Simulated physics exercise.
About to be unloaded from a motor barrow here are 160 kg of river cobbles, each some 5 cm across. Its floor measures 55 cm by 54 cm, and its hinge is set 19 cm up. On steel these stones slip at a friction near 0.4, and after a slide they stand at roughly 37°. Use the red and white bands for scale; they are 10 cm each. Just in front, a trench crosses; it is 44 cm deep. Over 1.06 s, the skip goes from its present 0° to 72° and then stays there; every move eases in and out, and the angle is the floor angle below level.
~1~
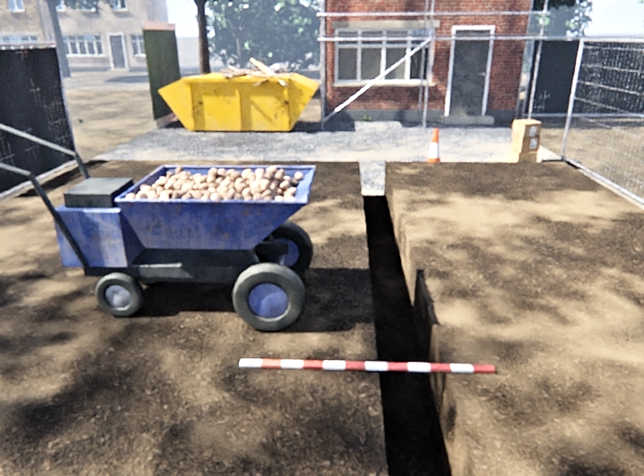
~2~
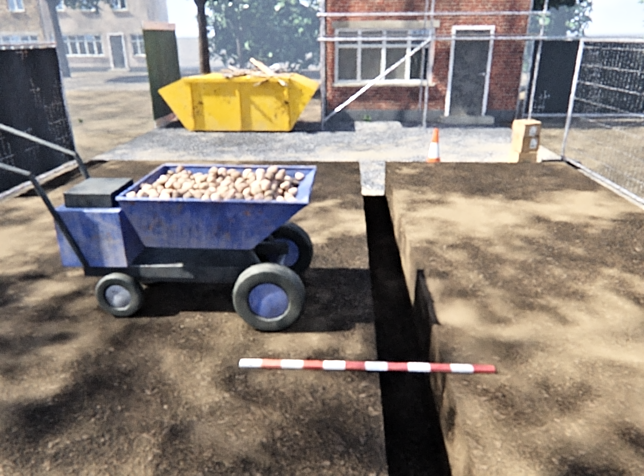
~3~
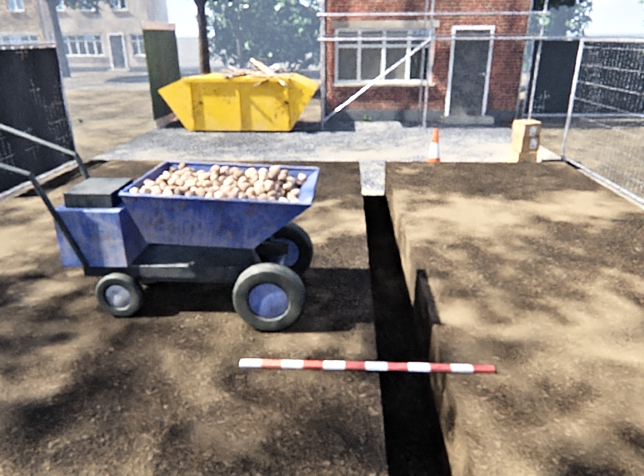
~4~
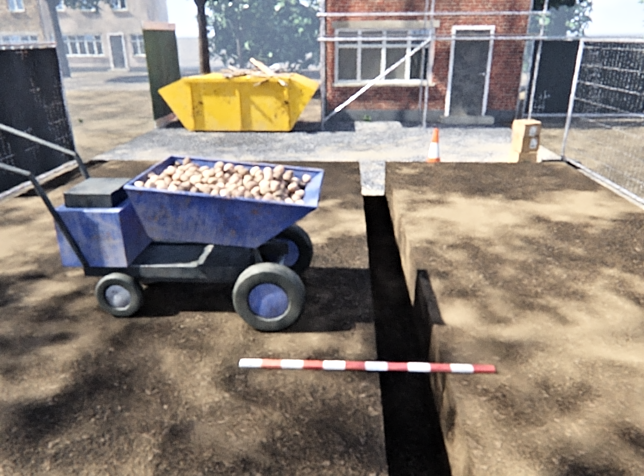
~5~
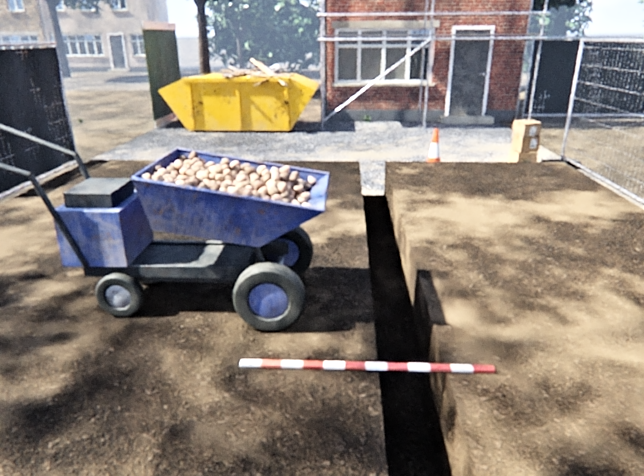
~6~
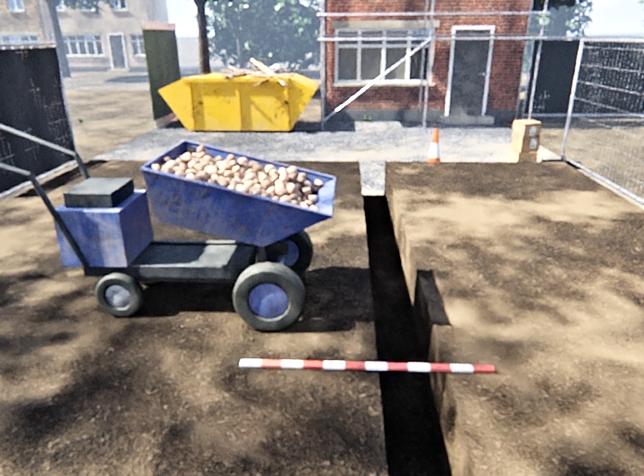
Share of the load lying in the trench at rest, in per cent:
76 per cent.
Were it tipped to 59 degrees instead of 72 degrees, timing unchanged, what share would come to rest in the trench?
Then about 75 per cent.
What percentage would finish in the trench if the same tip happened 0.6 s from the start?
My guess is near 60 percent.
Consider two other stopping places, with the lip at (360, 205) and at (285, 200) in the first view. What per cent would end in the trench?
The first start gives about 15 per cent, the second about 100.
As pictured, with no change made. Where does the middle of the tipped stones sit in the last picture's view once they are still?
The resting stones are centred at roughly (407, 348).
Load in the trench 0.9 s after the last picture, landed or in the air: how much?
Around 50 per cent of it.
Then, 0.5 s after the last picture the floor is at 61°, 99 % in the skip, 1 % in the trench; the foremost stones are at (388, 260).
Then, 0.9 s after the last picture the floor is at 72°, 39 % in the skip, 49 % in the trench, 12 % past the trench; the foremost stones are at (474, 307).
Then, 1.2 s after the last picture the floor is at 72°, 7 % in the skip, 70 % in the trench, 24 % past the trench; the foremost stones are at (580, 313).
Then, 3.2 s after the last picture the floor is at 72°, 0 % in the skip, 76 % in the trench, 24 % past the trench; the foremost stones are past the picture's edge.
